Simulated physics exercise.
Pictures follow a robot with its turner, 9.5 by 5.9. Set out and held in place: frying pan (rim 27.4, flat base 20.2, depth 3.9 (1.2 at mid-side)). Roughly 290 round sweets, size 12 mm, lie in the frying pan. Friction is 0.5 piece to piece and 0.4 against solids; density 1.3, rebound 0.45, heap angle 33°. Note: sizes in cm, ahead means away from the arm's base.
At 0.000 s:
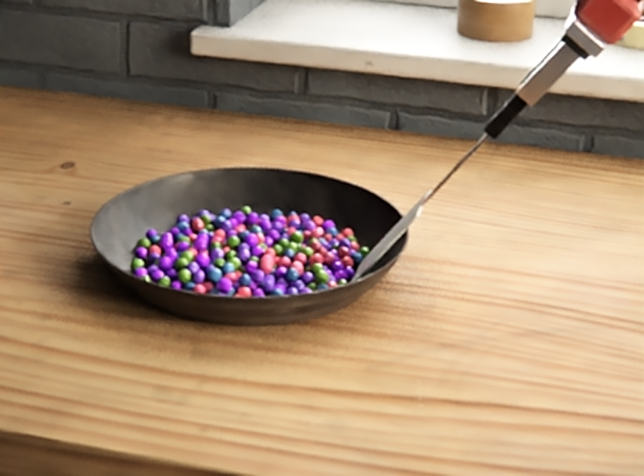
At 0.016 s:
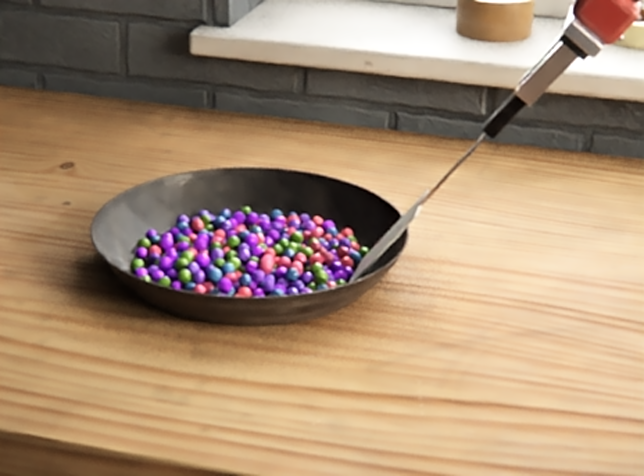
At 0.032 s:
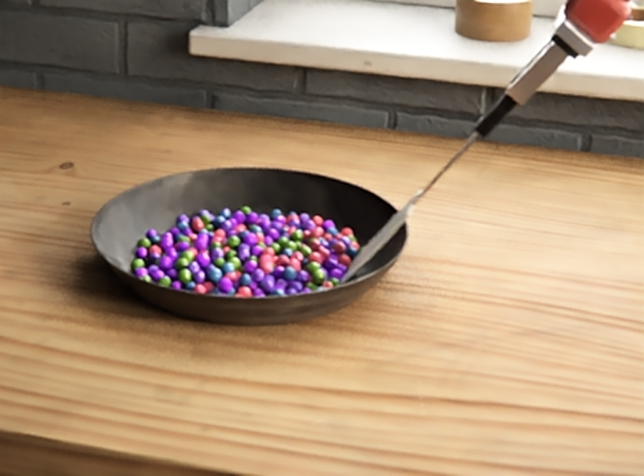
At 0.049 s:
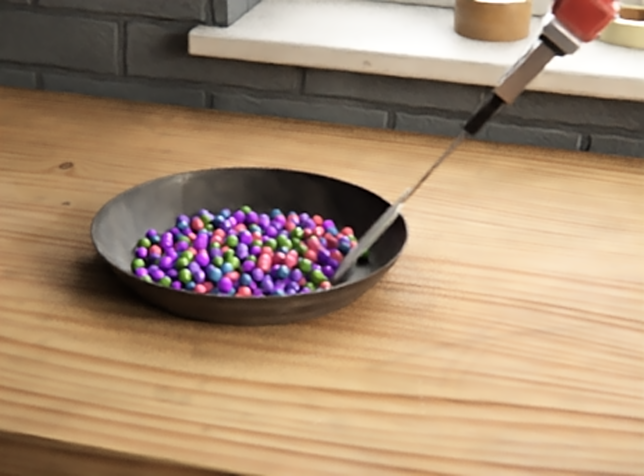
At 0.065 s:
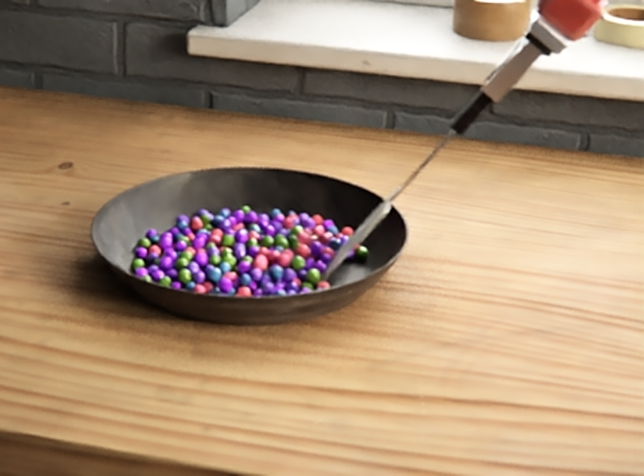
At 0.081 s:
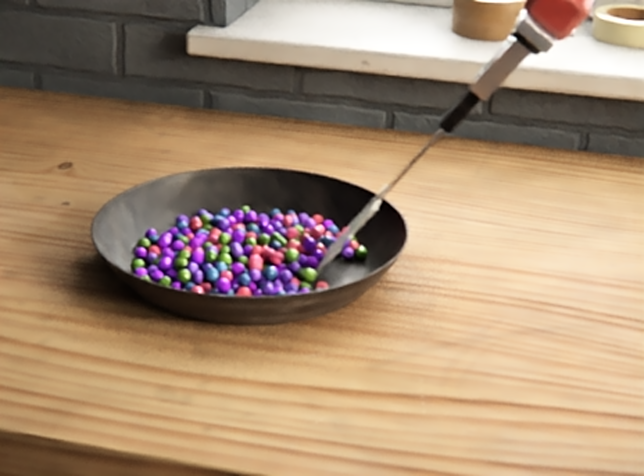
Robot-held turner sliding slowly leftward through colourful round sweets in a dark frying pan on a wooden counter, nudging them slightly.
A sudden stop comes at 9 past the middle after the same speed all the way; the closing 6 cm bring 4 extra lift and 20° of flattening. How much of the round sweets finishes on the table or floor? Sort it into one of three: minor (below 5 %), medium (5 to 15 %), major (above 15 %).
Minor, below 5 %.
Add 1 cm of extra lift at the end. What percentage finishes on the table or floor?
0 per cent.
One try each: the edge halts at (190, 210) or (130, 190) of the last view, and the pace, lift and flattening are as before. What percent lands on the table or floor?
I'd say some 0 per cent, then some 10 per cent.
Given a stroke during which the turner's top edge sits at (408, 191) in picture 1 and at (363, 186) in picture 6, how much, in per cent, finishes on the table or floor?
It works out to about 0 %, more or less.
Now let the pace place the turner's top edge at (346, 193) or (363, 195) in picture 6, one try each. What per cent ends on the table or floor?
Estimates: About 15 %, about 10 %.
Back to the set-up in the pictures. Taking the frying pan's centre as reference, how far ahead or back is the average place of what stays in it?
It rests close to 3.5 centimetres ahead of centre.
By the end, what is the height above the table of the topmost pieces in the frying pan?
4.5 cm.
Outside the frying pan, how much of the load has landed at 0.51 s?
Close to 2 per cent of the load.
After 0.17 s, sloping 54°, highest piece 4 above the table; 287 in the frying pan.
After 0.26 s, sloping 47°, highest piece 5 above the table; 287 in the frying pan.
After 0.51 s, sloping 34°, highest piece 4 above the table; 280 in the frying pan, 7 on the table or floor.
After 1.56 s, sloping 34°, highest piece 4 above the table; 280 in the frying pan, 7 on the table or floor.
In the end, 280 in the frying pan, 7 on the table or floor. That is 2 % on the table or floor.
